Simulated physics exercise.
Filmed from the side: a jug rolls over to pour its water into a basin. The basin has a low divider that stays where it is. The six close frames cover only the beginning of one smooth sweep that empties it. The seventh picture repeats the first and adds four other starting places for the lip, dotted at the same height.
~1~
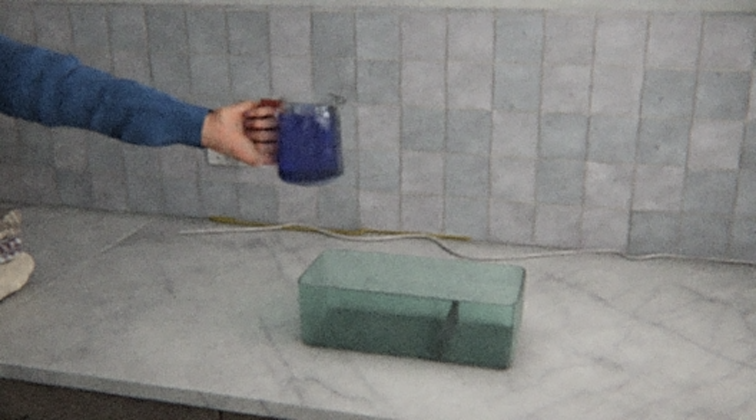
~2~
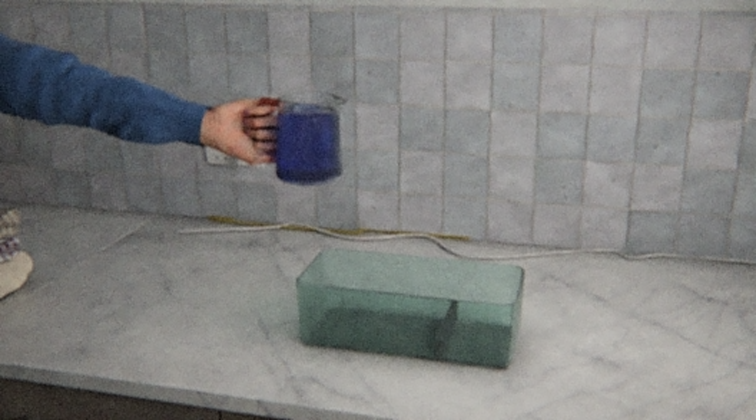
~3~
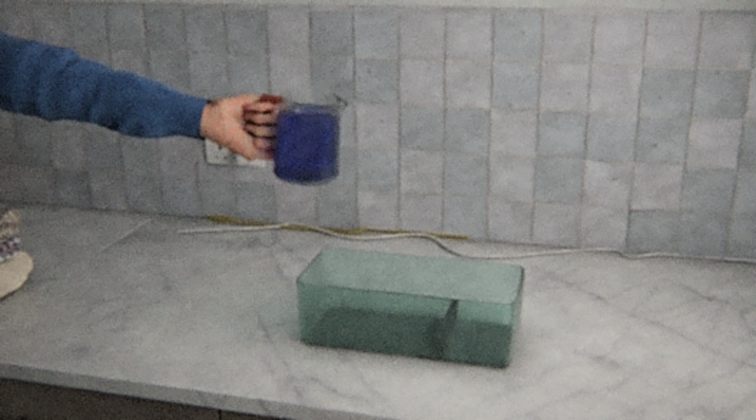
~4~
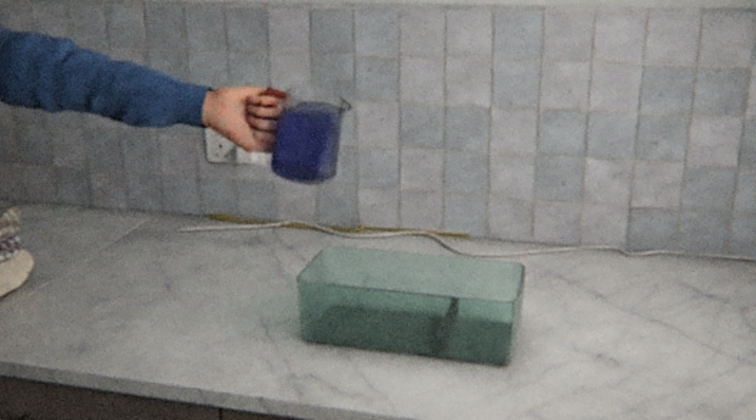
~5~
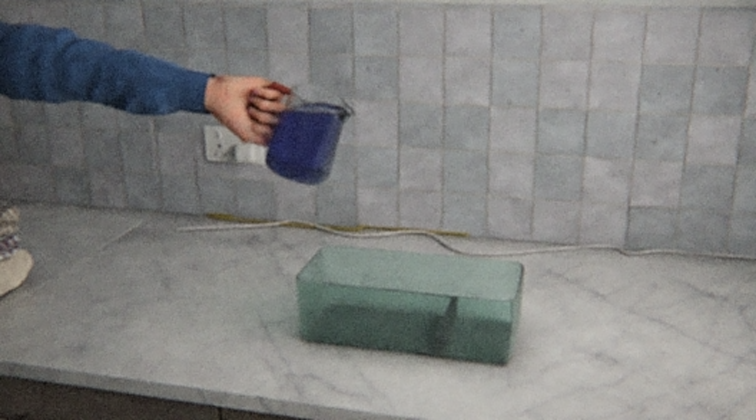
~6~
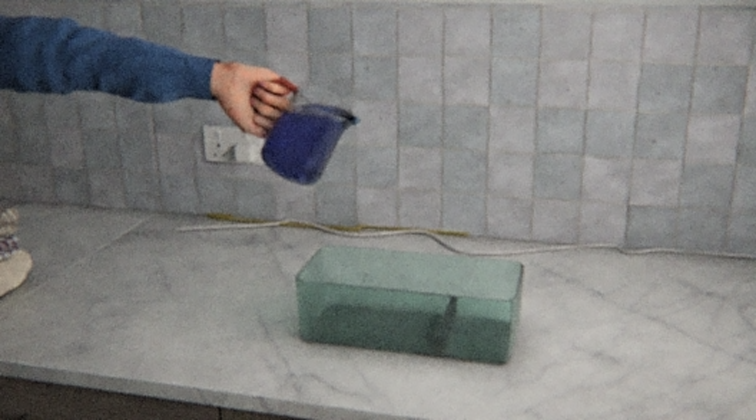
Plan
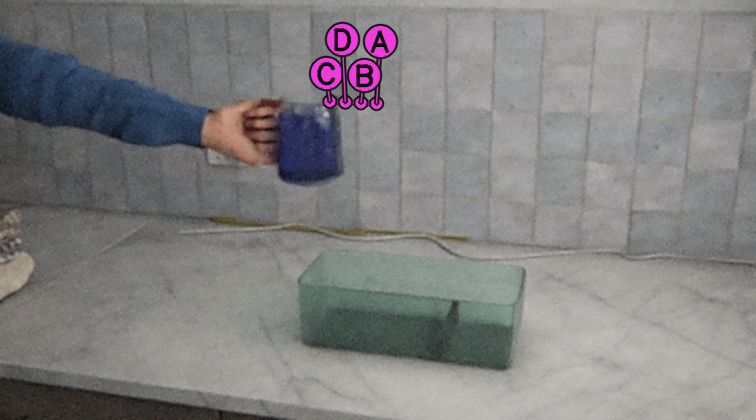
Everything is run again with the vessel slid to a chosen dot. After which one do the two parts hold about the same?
Go for A.
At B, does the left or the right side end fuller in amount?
The left side.
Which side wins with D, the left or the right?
The left one.
On the marked copy, A at (376, 103); B at (360, 102); C at (329, 101); D at (345, 102).
For place A, about 49 % ends left of the wall and 47 % right of it; 3 % is lost outside.
For place B, about 86 % ends left of the wall and 6 % right of it; 8 % is lost outside.
For place C, about 86 % ends left of the wall and 10 % right of it; 4 % is lost outside.
For place D, about 84 % ends left of the wall and 8 % right of it; 7 % is lost outside.
